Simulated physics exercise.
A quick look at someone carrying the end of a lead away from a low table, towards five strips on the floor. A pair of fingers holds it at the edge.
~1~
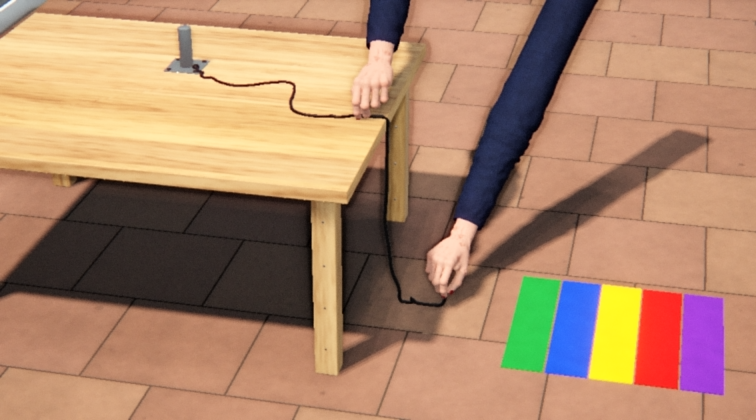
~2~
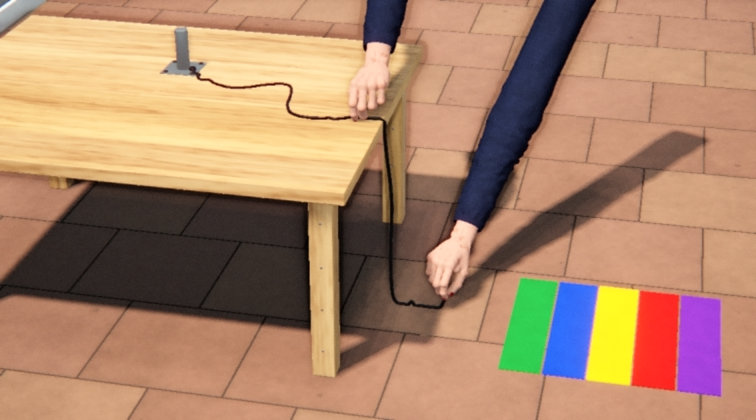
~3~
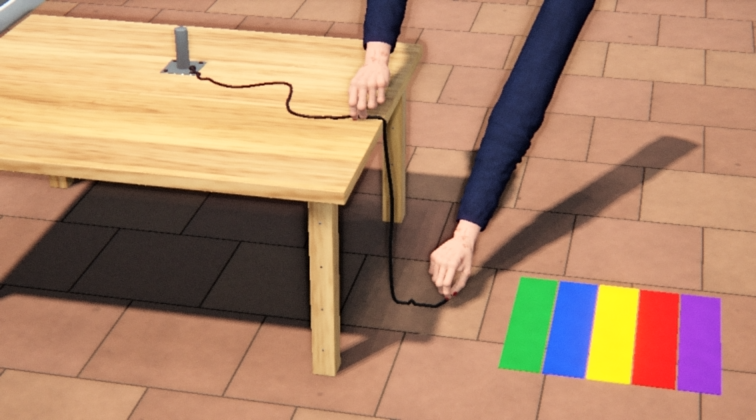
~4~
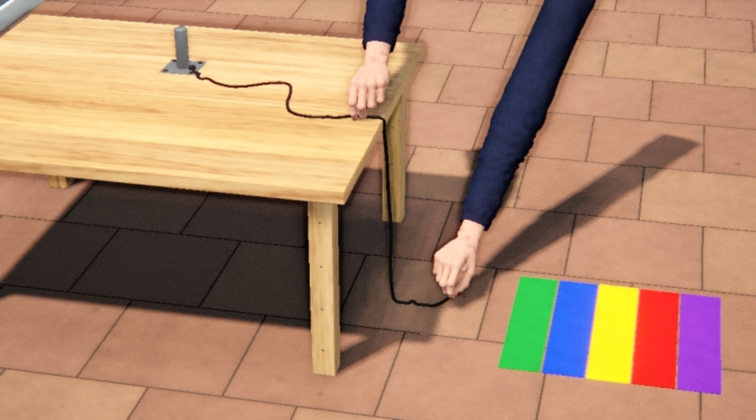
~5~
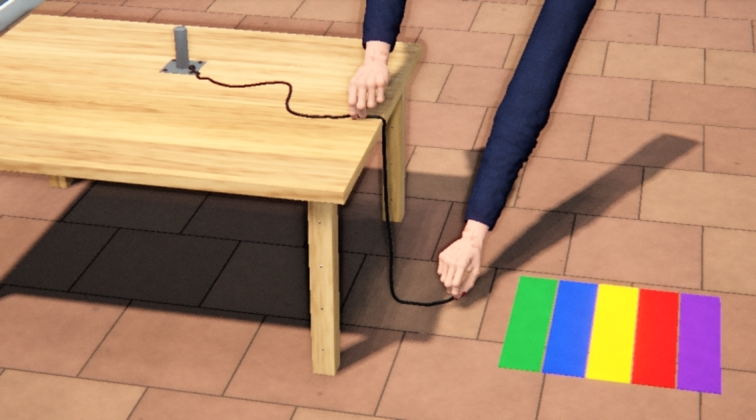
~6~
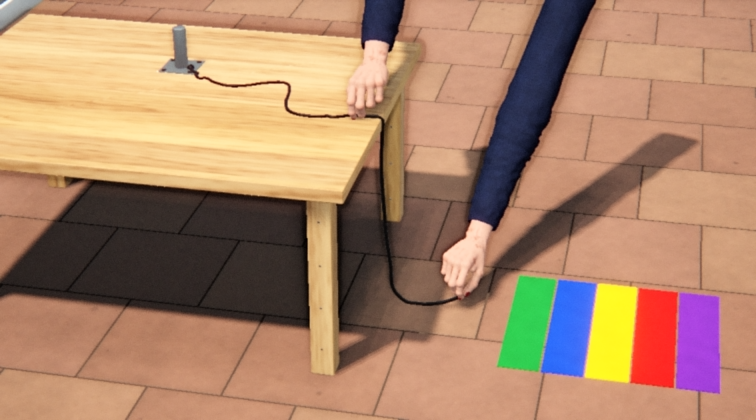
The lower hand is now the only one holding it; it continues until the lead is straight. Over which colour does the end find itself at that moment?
I would say over red.
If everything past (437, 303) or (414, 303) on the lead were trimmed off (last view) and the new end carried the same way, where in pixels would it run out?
Case by case it comes to about (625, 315) and then about (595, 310).
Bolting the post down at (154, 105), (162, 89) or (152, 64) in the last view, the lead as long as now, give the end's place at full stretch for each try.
(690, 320), (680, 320) and (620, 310).
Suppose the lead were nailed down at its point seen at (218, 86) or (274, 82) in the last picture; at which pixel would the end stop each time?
First (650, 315), then (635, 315).
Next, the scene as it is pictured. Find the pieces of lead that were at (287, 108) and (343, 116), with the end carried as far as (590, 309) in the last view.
Roughly (351, 107) for the first and (393, 145) for the second.
Soon after, end near (590, 309); over blue.
After that, end near (638, 314); over red.
At the stop, end near (665, 317); over red. The red one.
